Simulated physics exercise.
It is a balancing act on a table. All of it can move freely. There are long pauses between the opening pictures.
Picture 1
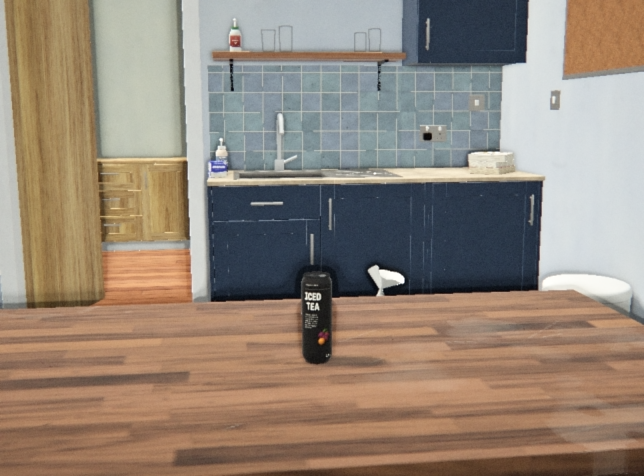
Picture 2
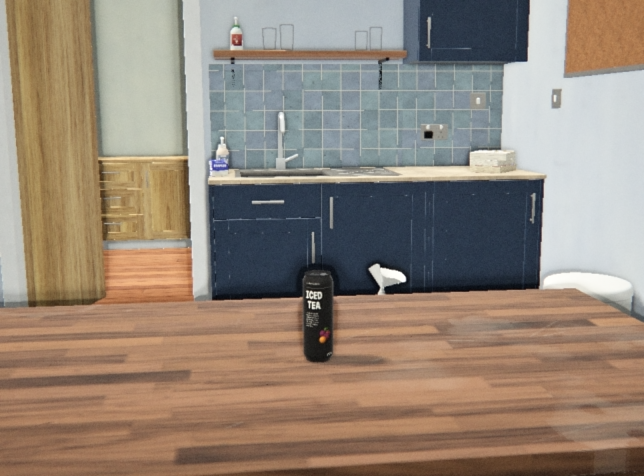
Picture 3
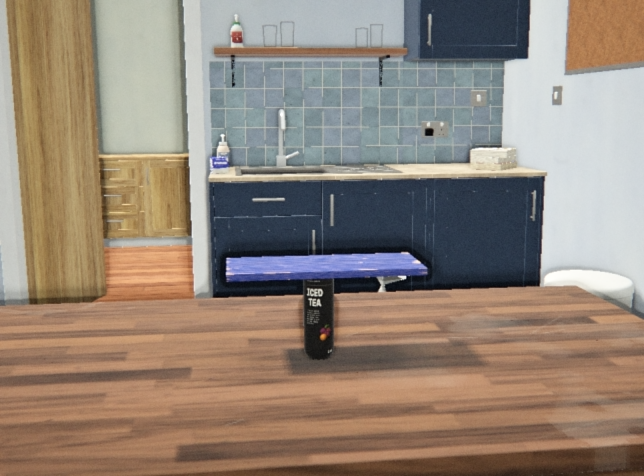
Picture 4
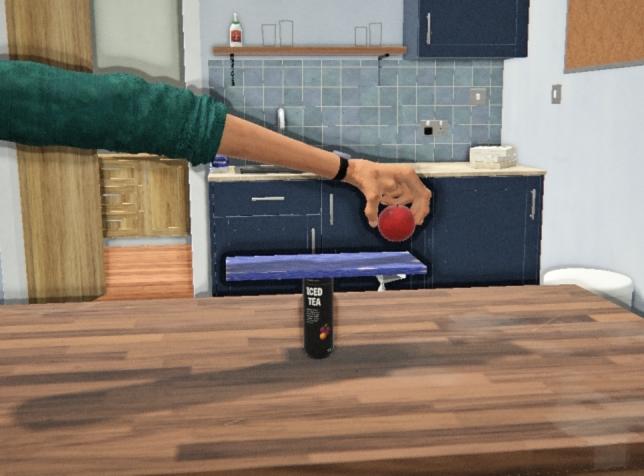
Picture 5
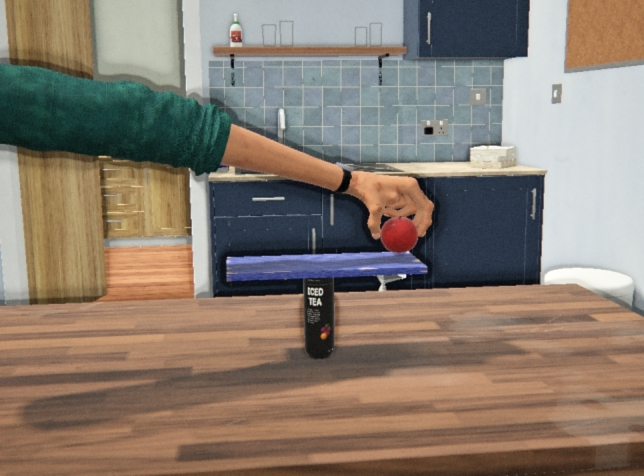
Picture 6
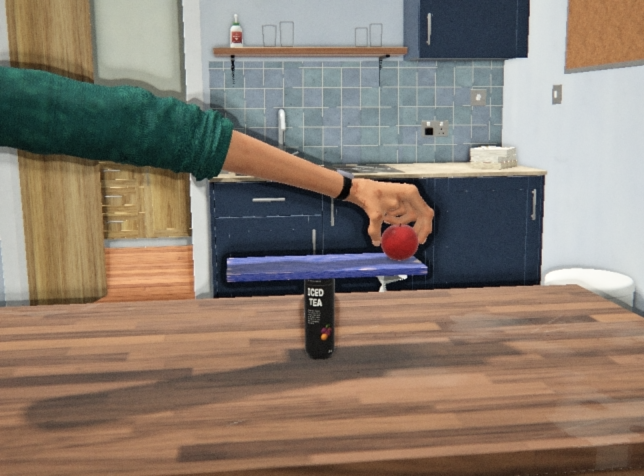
We see a dark iced tea can standing on a wooden table, then a blue board lying across its top. A hand reaches in from the left and lowers a red apple onto the right side of the board.
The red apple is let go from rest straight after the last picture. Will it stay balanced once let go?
No, it will most likely end up unbalanced.
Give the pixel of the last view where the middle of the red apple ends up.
Close to pixel (434, 335).
Then, 0.40 s past the last view, red apple now fallen; blue board rocked 48° from its first pose.
Then, 0.70 s past the last view, blue board now fallen; black can rocked 27° from its first pose.
Then, 0.90 s past the last view, black can now fallen.
Finally, fallen, blue board, black can and red apple. Final places as the last picture's camera would see them, red apple near (434, 335). The stack loses its balance.
